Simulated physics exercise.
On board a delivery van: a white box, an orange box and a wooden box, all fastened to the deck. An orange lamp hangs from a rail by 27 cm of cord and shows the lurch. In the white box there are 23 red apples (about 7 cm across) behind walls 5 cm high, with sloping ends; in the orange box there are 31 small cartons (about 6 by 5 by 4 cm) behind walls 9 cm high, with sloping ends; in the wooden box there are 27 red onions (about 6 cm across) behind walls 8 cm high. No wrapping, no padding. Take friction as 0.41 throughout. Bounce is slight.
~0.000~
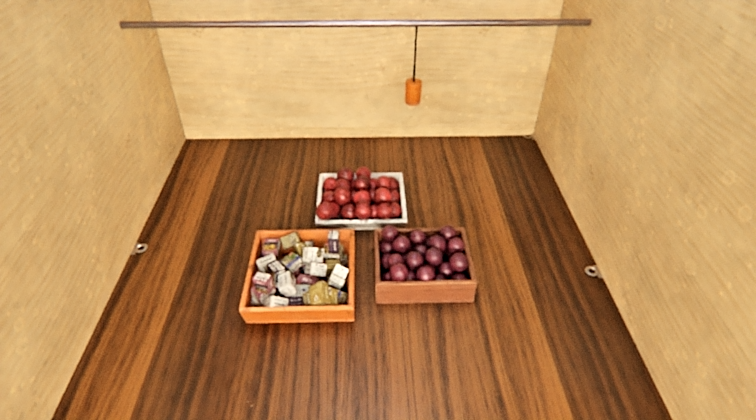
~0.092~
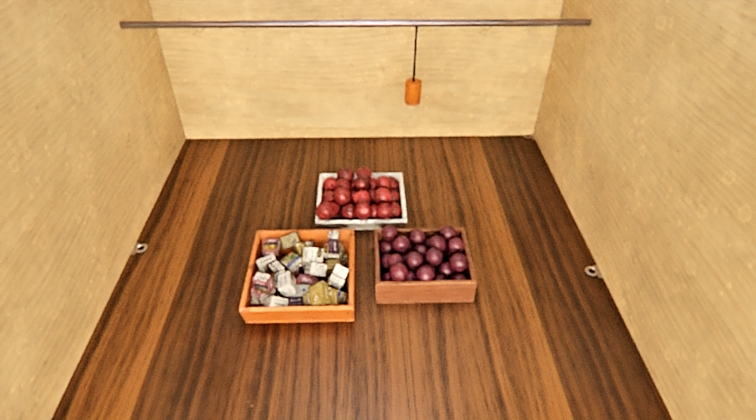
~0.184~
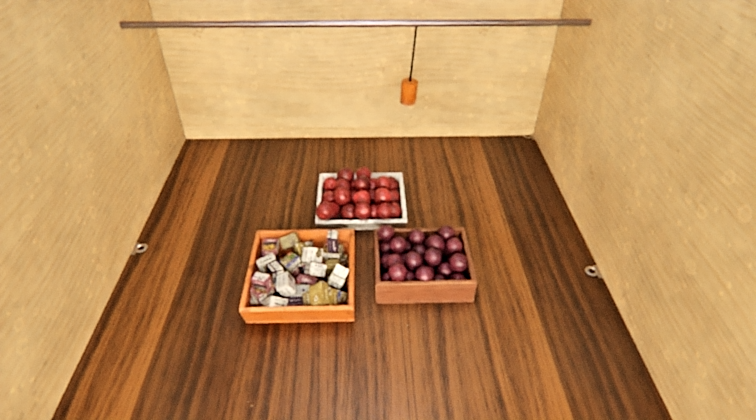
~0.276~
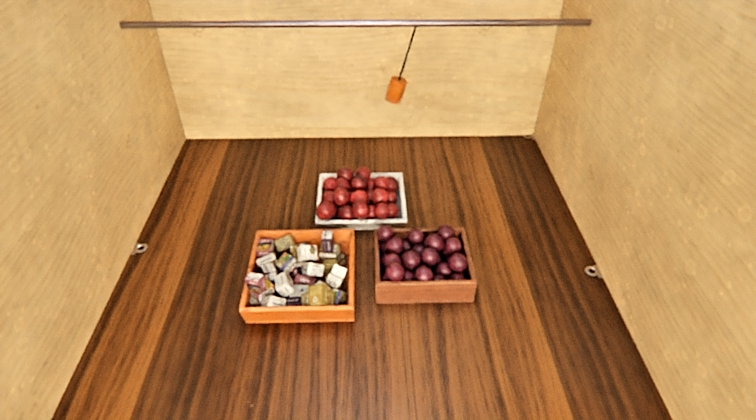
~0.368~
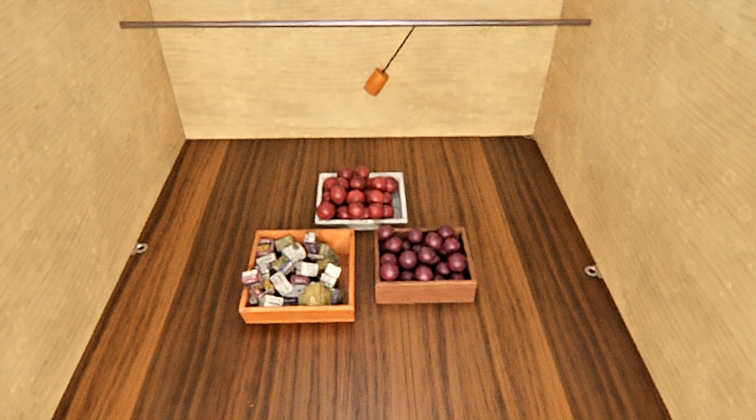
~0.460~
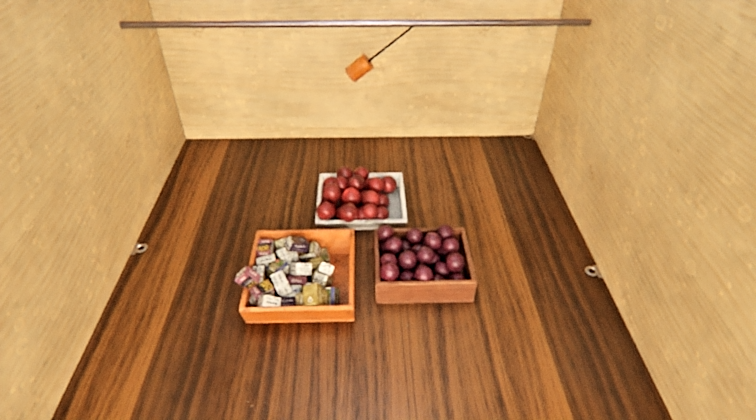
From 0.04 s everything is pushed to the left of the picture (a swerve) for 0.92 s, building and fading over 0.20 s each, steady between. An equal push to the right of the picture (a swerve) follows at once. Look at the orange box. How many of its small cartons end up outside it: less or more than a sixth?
Fewer than one in six of the small cartons leave the orange box.
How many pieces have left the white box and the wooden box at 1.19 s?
Out by then, roughly: White box 4, wooden box 0.
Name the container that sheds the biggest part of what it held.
It is the white box.
After 0.78 s, 4 of 23 out of the white box, 1 of 31 out of the orange box and 0 of 27 out of the wooden box.
After 1.19 s, 4 of 23 out of the white box, 1 of 31 out of the orange box and 0 of 27 out of the wooden box.
After 1.75 s, 8 of 23 out of the white box, 1 of 31 out of the orange box and 1 of 27 out of the wooden box.
Final count (at 2.48 s), 8 of 23 out of the white box, 1 of 31 out of the orange box and 1 of 27 out of the wooden box. Asked share, 1 of 31, 3 per cent.
